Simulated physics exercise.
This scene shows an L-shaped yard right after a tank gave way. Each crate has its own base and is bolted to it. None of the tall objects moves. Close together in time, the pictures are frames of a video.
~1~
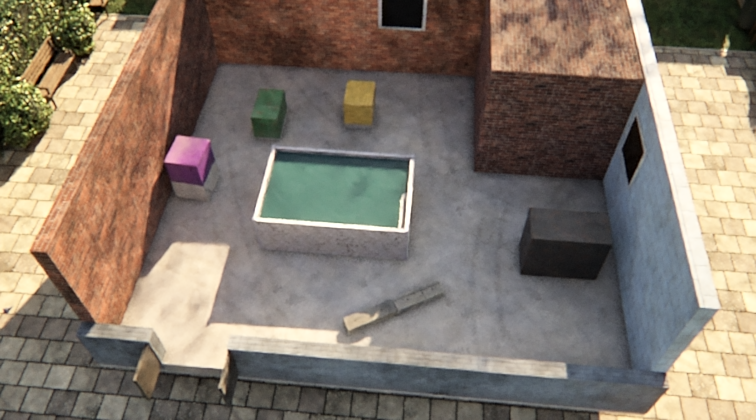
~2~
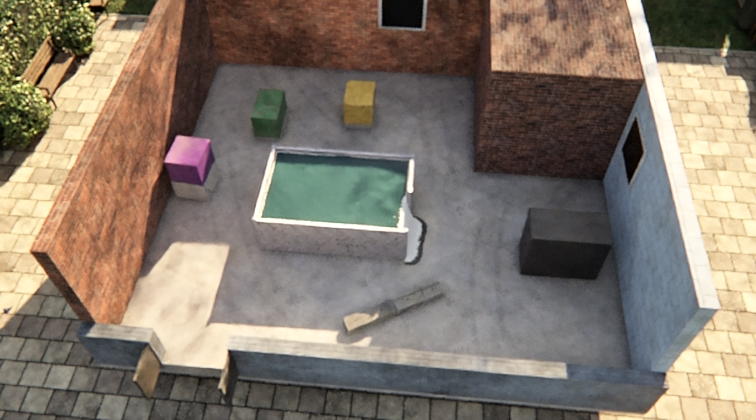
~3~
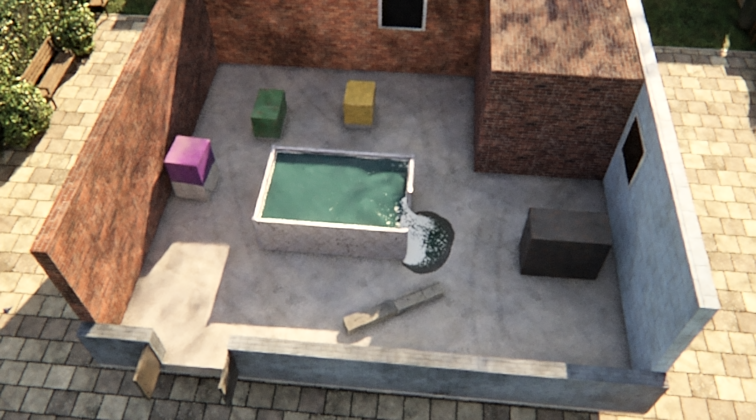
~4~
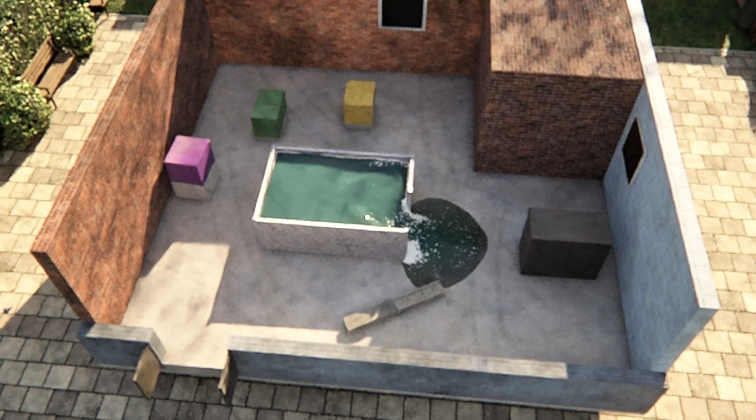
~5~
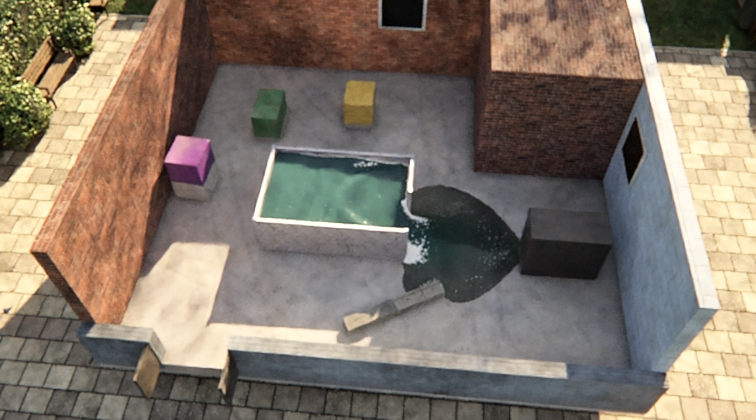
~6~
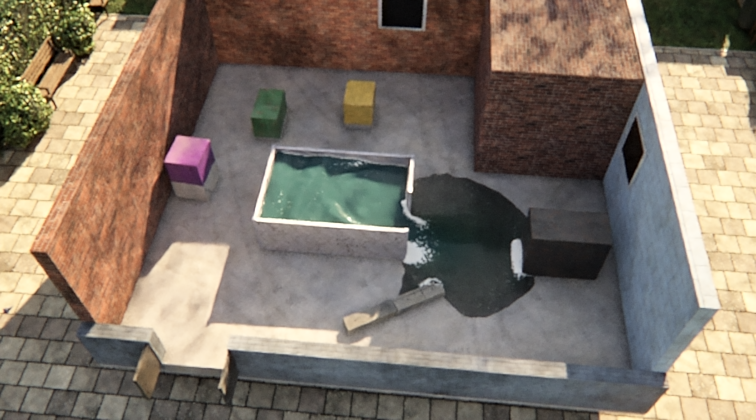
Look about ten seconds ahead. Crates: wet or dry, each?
Most likely the yellow crate remains untouched. Most likely the purple crate remains untouched. Most likely the green crate gets water on it.
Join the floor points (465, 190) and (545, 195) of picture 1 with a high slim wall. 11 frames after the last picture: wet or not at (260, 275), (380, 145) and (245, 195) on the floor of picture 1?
First unwetted, then unwetted, then unwetted.
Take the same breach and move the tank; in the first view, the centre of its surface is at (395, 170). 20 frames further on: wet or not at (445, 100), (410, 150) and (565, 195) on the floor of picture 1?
Results in order - left untouched, left untouched, swamped.
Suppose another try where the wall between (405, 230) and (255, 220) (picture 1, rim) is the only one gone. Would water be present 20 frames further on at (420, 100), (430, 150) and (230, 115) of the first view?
Those three come out moisture-free, moisture-free and moisture-free, one after another.
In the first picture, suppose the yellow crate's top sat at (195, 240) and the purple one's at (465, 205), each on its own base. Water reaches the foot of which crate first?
Purple-painted one.
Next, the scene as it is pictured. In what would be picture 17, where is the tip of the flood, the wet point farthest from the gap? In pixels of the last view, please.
The front tops out at about (629, 389).
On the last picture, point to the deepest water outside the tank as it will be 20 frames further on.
Approximate pixel: (611, 272).
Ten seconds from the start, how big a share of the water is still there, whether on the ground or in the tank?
Close to 100 %.
A moment on, water covers 25 % of the floor; the yellow crate not reached, the purple crate not reached, the green crate not reached.
Next, water covers 30 % of the floor; the yellow crate not reached, the purple crate not reached, the green crate not reached.
Then, water covers 30 % of the floor; the yellow crate not reached, the purple crate not reached, the green crate not reached.
Later, water covers 45 % of the floor; the yellow crate water round its plinth, the purple crate not reached, the green crate not reached.
In the end, water covers 80 % of the floor; the yellow crate stayed above the water, the purple crate stayed above the water, the green crate was topped.
